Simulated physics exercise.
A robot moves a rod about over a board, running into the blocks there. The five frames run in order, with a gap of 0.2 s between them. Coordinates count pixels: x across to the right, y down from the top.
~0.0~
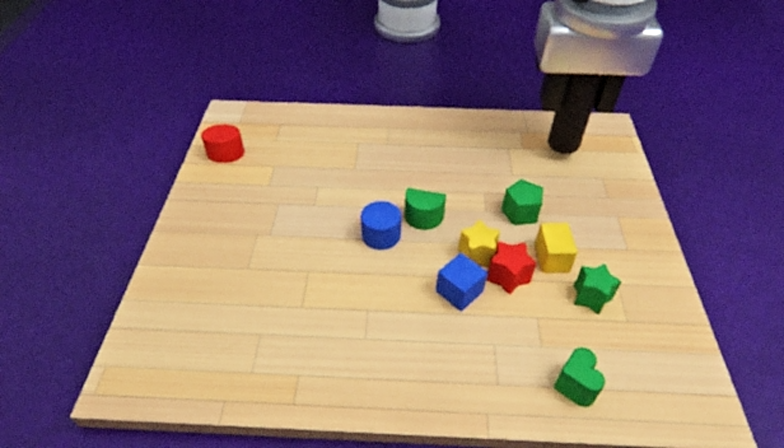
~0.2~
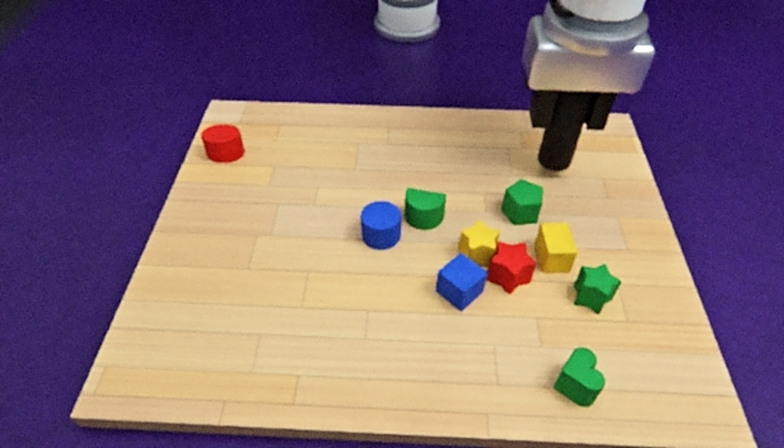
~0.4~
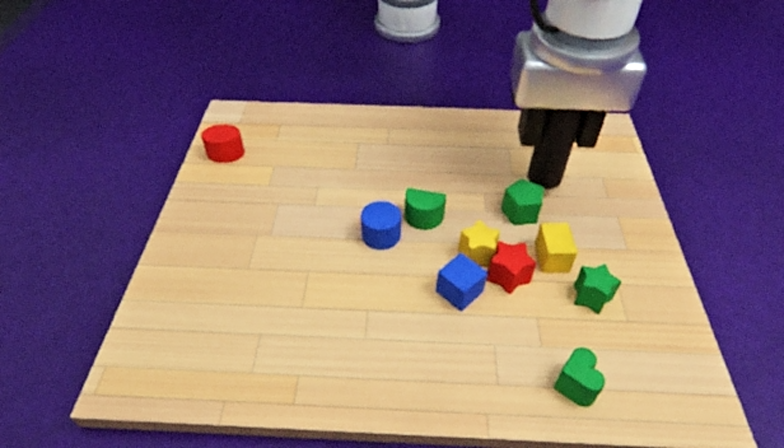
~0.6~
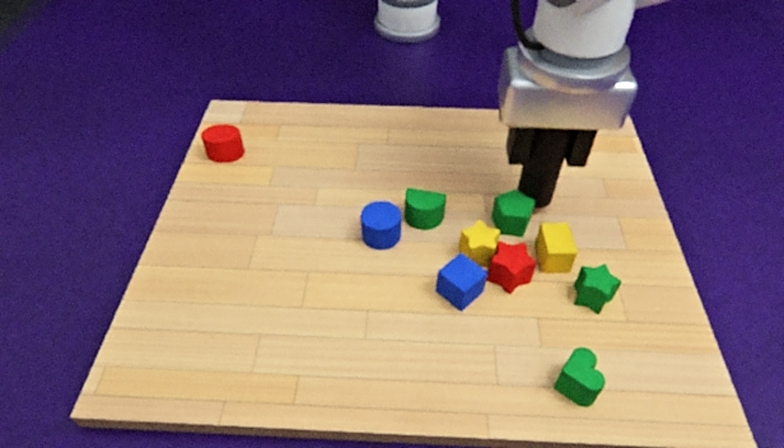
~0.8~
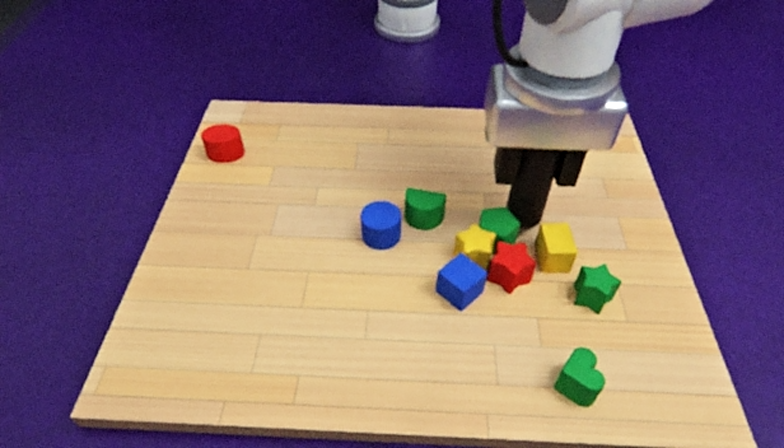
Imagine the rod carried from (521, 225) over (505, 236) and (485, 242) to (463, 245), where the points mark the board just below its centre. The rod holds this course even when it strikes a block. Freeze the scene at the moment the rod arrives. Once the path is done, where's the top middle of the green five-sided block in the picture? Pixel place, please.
The point I'd pick in the picture is (440, 244).
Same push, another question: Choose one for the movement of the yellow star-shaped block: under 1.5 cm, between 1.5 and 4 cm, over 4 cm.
It shifts by more than 4 cm.
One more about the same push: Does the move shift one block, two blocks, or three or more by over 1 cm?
Displaced: Three or more.
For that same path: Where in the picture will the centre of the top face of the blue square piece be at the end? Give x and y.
I expect it at (444, 296).
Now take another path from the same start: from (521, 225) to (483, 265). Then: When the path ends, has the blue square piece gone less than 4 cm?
Yes, that is how it ends up.
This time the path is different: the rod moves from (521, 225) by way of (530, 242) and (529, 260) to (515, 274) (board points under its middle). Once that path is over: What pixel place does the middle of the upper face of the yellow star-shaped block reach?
I'd place it at (454, 240), taking the centre of its top.
The first path, step by step. Halfway along, rod (497, 229); blue square piece (451, 282), turned 45° anticlockwise; yellow star-shaped block (446, 253); green five-sided block (471, 235).
At the end, rod (464, 235); blue square piece (444, 296), turned 65° anticlockwise; yellow star-shaped block (423, 269), turned 15° anticlockwise; green five-sided block (440, 244), turned 15° anticlockwise; red star-shaped block unmoved.
